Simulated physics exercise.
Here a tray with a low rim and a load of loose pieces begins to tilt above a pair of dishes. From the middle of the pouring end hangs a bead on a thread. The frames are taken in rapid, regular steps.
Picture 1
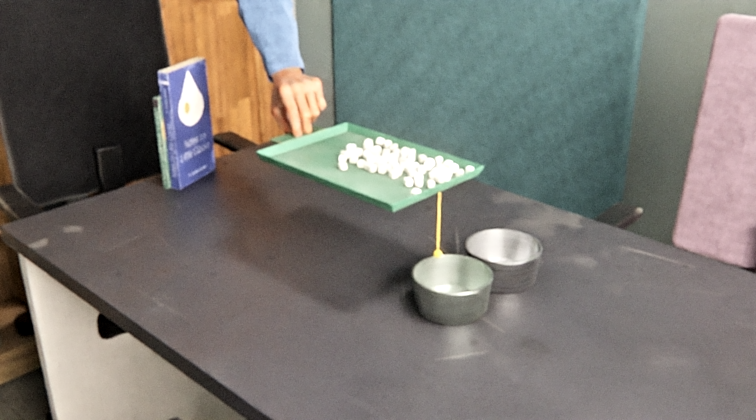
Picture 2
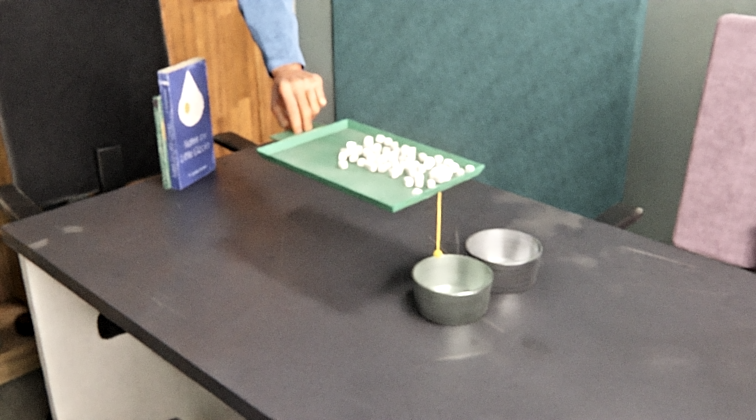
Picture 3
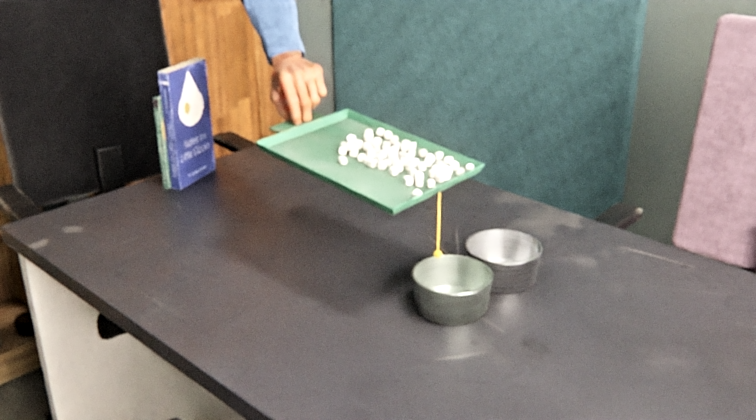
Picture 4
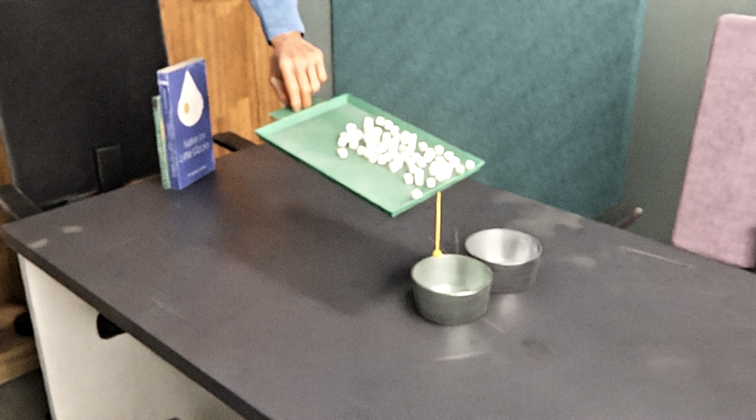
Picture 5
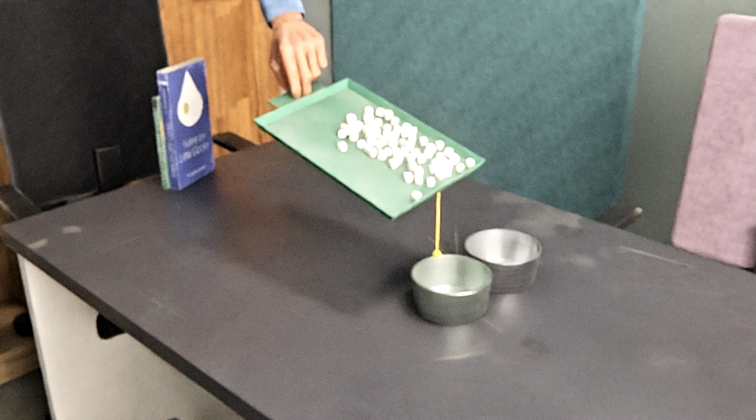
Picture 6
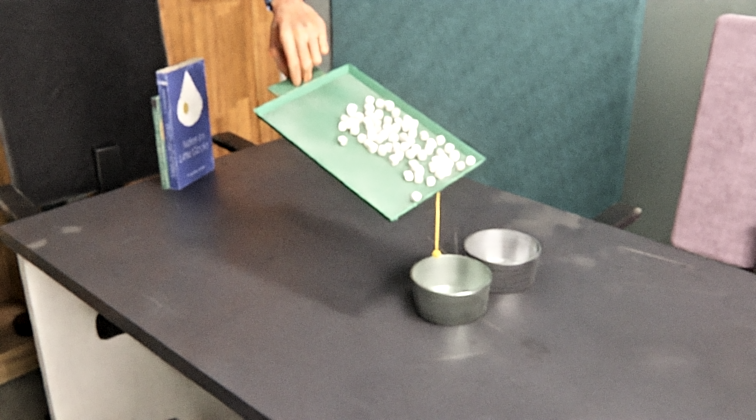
A hand at the back of a dark table steadily raised the far end of a green tray of white cubes, slanting it more steeply above two metal dishes while the cubes stayed bunched together.
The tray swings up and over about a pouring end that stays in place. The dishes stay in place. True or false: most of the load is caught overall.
False - less than half is caught.
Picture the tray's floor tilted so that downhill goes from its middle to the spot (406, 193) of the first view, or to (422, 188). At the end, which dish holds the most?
In the first case it's the one on the left, in the second the one on the left.
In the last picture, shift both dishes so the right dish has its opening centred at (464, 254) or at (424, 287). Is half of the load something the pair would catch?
Taking them in turn, it's beyond half and then beyond half.
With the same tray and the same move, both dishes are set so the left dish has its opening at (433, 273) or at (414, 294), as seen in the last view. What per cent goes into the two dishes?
First 30 per cent, second 90 per cent.
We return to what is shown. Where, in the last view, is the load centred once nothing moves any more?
The centre ends up roughly at (409, 338).
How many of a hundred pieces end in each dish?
Result - left dish: 20 %; right dish: 0 %.
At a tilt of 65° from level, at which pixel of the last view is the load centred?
I'd mark it close to (408, 205).
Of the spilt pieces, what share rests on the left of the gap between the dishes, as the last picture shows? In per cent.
Some 90 %.
Shortly afterwards, tray tipped steeply; the bulk on the tray; near a quarter in the air.
Next, tray tipped past a quarter turn; near a quarter in the left dish; the bulk outside both; a little in the air.
Some moments later, tray tipped past a quarter turn; near a quarter in the left dish; the bulk outside both.
In the end, tray tipped past a quarter turn; near a quarter in the left dish; none at all in the right dish; the bulk outside both.
